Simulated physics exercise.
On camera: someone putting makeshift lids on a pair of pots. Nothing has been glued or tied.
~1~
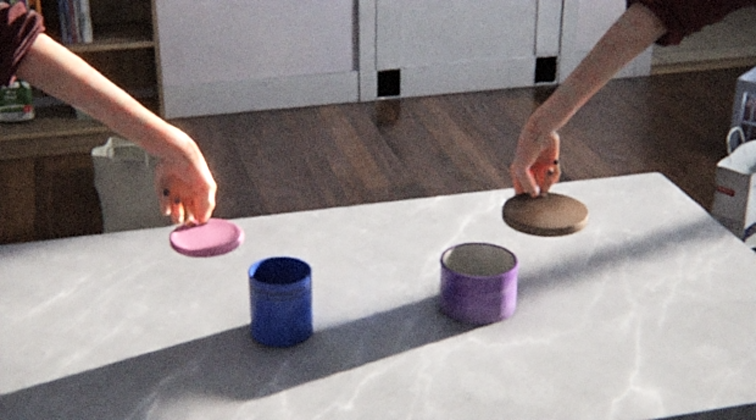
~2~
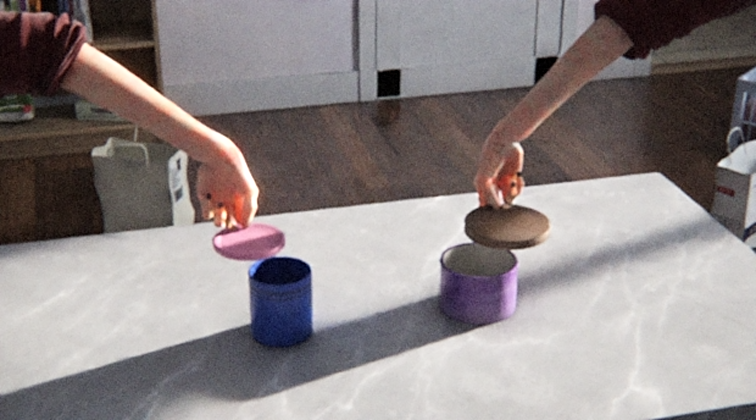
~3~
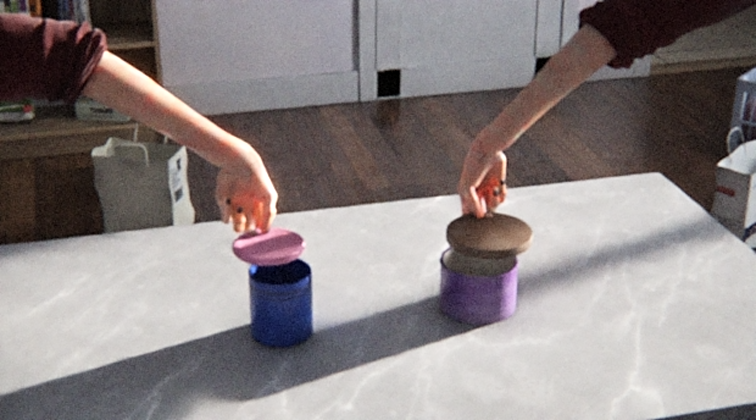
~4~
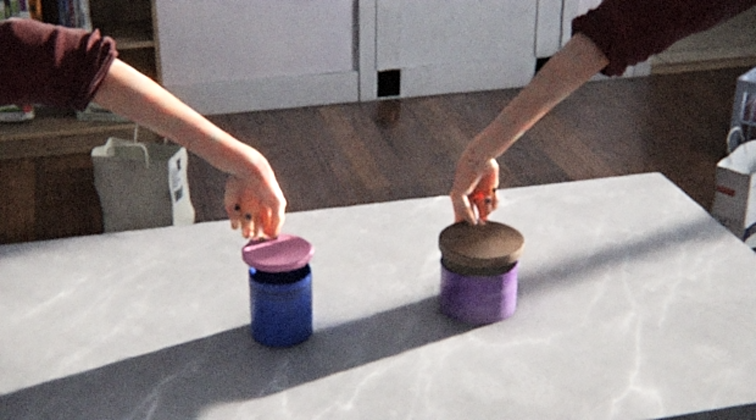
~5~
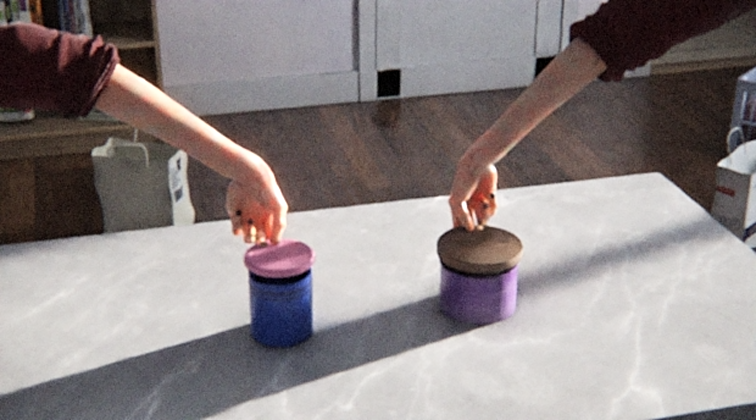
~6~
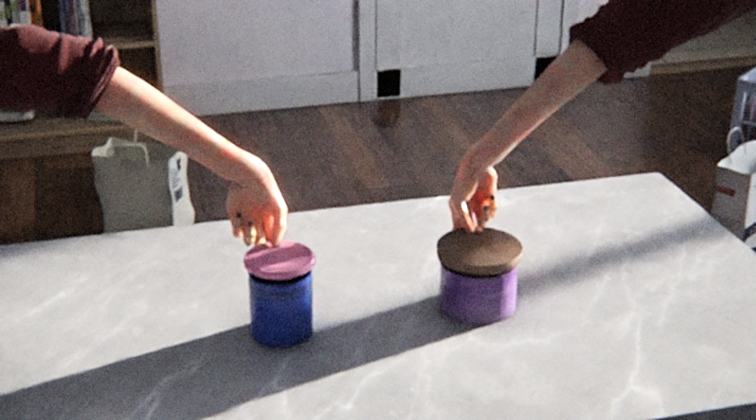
A pink lid and a brown coaster, each held by a hand, moved inward above a table and were lowered onto a blue mug and a purple pot, the hands still holding them.
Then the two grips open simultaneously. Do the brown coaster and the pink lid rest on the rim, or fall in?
The brown coaster stays on top, and the pink lid stays on top.
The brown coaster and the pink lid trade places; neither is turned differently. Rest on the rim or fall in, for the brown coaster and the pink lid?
For the brown coaster, it perches on top; for the pink lid, it drops in.
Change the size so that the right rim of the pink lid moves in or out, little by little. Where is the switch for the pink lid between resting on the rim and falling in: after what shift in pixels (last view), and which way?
The switch comes after a shift of some 8 pixels left.
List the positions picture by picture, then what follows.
Still on the way; brown coaster (545, 214); pink lid (206, 238); right pot (478, 282), in the first picture.
Still on the way; pink lid (249, 242); left mug (281, 301), in the second picture.
Still on the way; brown coaster (489, 235); right pot (478, 282), in the third picture.
Still on the way; pink lid (278, 253); left mug (281, 301), in the fourth picture.
Still on the way; brown coaster (479, 248); right pot (478, 282), in the fifth picture.
In place, still held; brown coaster (479, 250); pink lid (280, 260); left mug (281, 301), in the sixth picture.
Then, 0.10 s on from there, brown coaster sitting on the rim near (479, 255); pink lid moving near (280, 267).
In the end, the brown coaster covers the opening, near (479, 255); the pink lid covers the opening, near (280, 267).
